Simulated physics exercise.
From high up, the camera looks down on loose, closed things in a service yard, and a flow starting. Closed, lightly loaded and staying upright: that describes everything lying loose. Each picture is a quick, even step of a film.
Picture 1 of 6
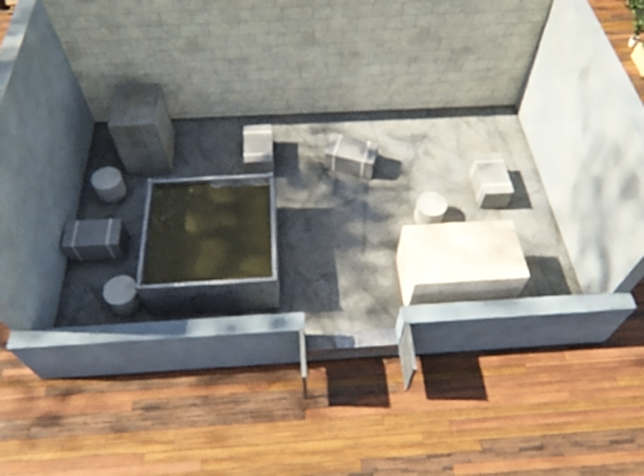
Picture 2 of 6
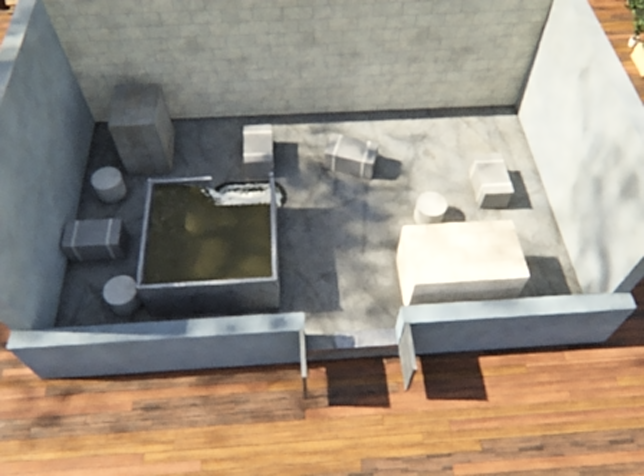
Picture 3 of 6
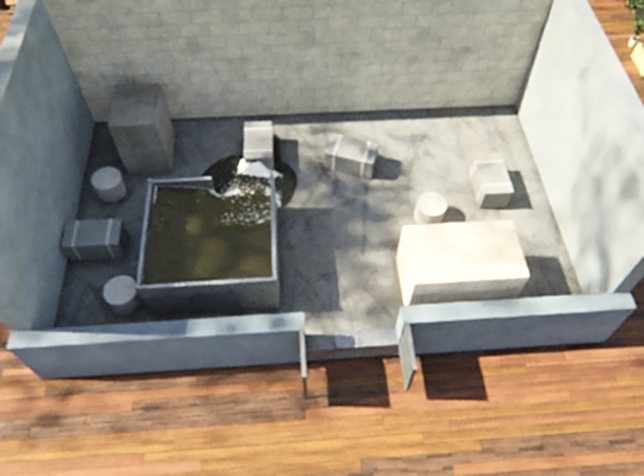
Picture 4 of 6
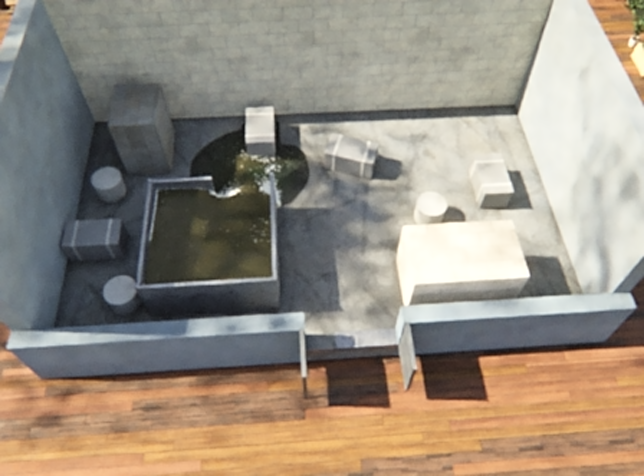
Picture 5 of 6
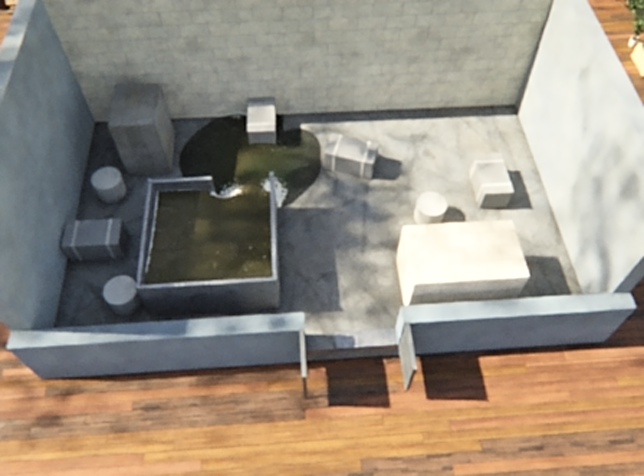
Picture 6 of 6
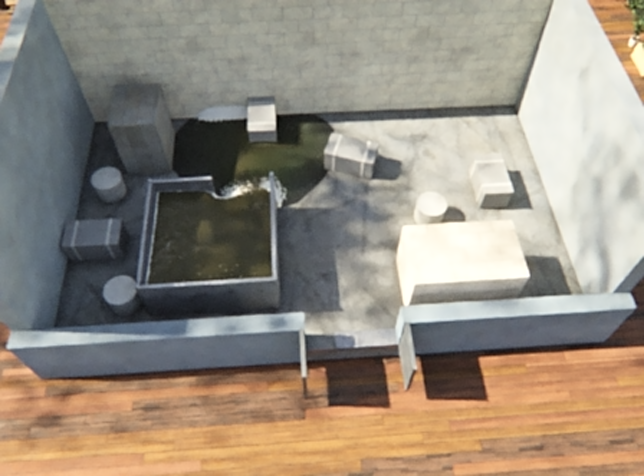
Murky water pours from a square tank's back edge, spreads, and pushes a pale box backward.
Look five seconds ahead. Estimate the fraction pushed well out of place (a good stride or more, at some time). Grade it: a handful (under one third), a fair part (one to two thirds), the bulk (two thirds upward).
The bulk.
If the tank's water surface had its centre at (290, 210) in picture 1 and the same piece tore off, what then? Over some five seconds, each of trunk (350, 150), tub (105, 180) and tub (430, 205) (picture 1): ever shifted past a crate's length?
Taking them in turn: Got sent well off; got sent well off; kept near its start.
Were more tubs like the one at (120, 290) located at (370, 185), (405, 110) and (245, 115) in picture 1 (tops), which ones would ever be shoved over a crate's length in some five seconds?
Going by the order given: Stays in place, travels that far, travels that far.
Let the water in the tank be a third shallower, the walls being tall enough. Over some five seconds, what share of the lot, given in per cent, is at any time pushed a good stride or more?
Share displaced: Approx. 60 percent.
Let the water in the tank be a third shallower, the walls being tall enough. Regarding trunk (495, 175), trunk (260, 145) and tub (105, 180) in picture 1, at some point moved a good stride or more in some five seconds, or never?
As listed: Short of that, swept aside, swept aside.
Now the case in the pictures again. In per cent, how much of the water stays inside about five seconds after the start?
My figure is 100 per cent.
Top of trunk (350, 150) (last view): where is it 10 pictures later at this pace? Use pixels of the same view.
Position: About (409, 139).
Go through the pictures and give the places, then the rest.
A trunk at (258, 143), on the bottom; a trunk at (493, 173), on the bottom; 0 of 7 have shifted, in the first frame.
A trunk at (258, 143), on the bottom; a trunk at (493, 173) rests on the ground; 0 of 7 have shifted, in the second frame.
A trunk at (258, 140), on the bottom, close to its start; a trunk at (493, 173) rests on the ground; 1 of 7 have shifted, in the third frame.
A trunk at (260, 124) rests on the ground, a stride from its start; a trunk at (493, 173) rests on the ground; 1 of 7 have shifted, in the fourth frame.
A trunk at (261, 114), on the bottom, a stride from its start; a trunk at (493, 173), on the bottom; 1 of 7 have shifted, in the fifth frame.
A trunk at (261, 113) rests on the ground, a stride from its start; a trunk at (493, 173) rests on the ground; 1 of 7 have shifted, in the sixth frame.
A moment on, 1 of 7 are well off their spots; 1 afloat.
Next, 2 of 7 are well off their spots; 1 afloat.
Later, 3 of 7 are well off their spots; 3 afloat.
In the end, 5 of 7 are well off their spots, and 5 have been at some point; 5 afloat.
